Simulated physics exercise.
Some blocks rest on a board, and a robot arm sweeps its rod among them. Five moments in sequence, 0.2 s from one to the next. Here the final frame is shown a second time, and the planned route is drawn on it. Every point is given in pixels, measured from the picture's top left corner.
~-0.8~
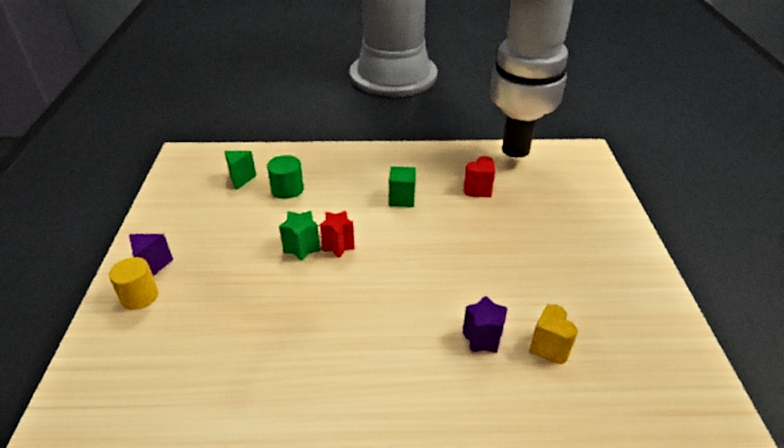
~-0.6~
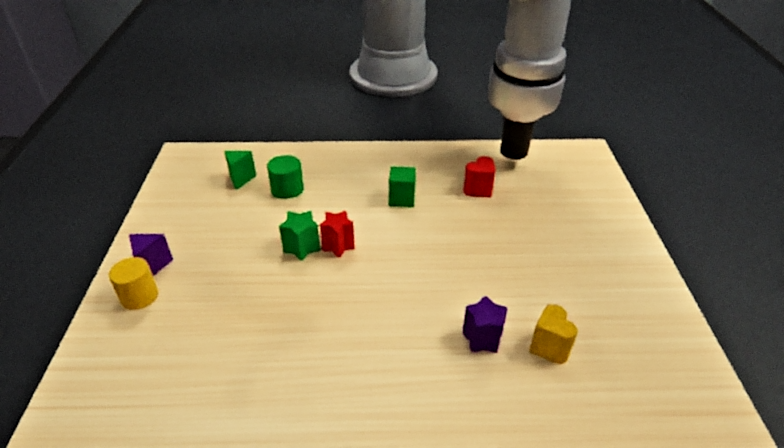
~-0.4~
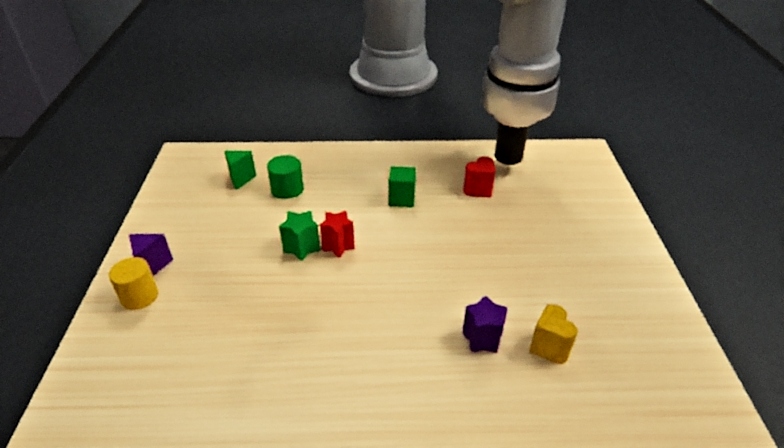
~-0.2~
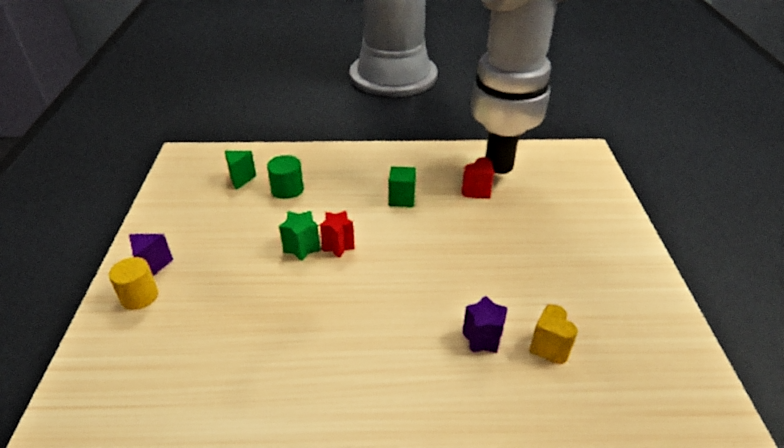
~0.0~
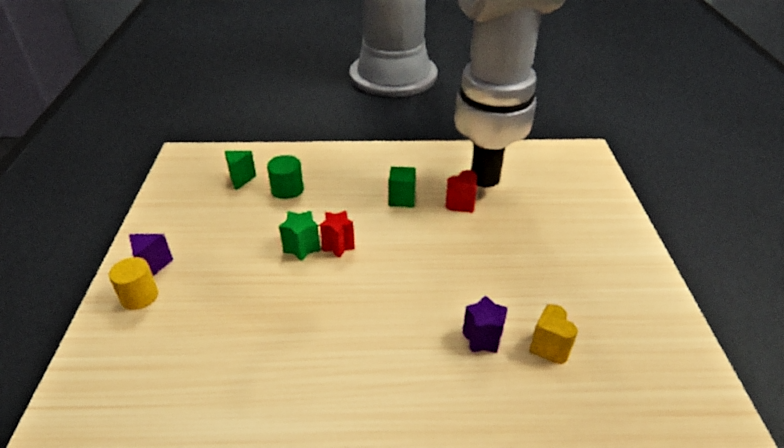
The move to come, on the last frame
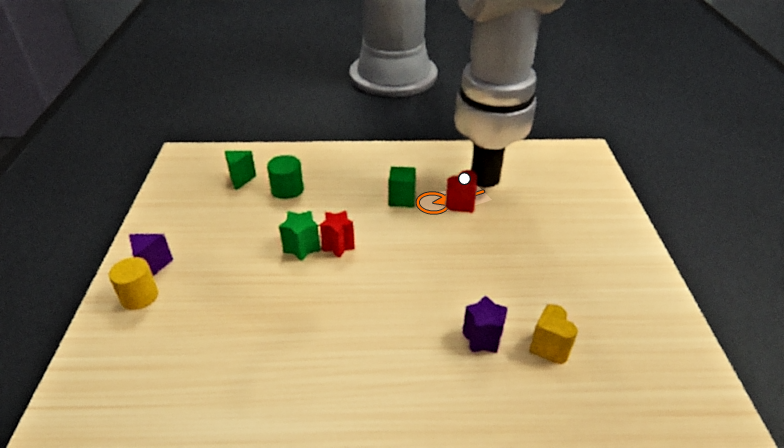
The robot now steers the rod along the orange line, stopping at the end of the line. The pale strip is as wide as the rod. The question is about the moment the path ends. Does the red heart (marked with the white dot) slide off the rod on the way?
Yes
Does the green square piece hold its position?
Short answer: Yes.
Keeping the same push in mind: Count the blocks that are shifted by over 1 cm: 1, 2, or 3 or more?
Shifted over 1 cm: One.
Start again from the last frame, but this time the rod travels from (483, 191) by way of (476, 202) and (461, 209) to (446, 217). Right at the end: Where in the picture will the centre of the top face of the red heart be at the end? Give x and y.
Answer: (422, 204).
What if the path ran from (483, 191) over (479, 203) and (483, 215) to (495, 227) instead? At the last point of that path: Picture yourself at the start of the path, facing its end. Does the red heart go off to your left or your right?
Out to the right.
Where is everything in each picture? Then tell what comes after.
Tip of the rod (516, 151), middles of tops, green square piece (403, 174), red heart (483, 165), in the first frame.
Rod (514, 152), nothing pushed, in the second frame.
Rod (508, 157), nothing pushed, in the third frame.
Rod (499, 166), red heart (481, 166), in the fourth frame.
Rod (485, 179), green square piece (403, 174), red heart (464, 179), in the fifth frame.
The line goes from (483, 191) by way of (459, 198) to (433, 203); the dot is on the red heart.
The first path, step by step. Halfway along, rod (460, 186); red heart (447, 189), turned 30° anticlockwise.
At the end, rod (434, 190); green square piece unmoved; red heart (435, 195), turned 90° anticlockwise.
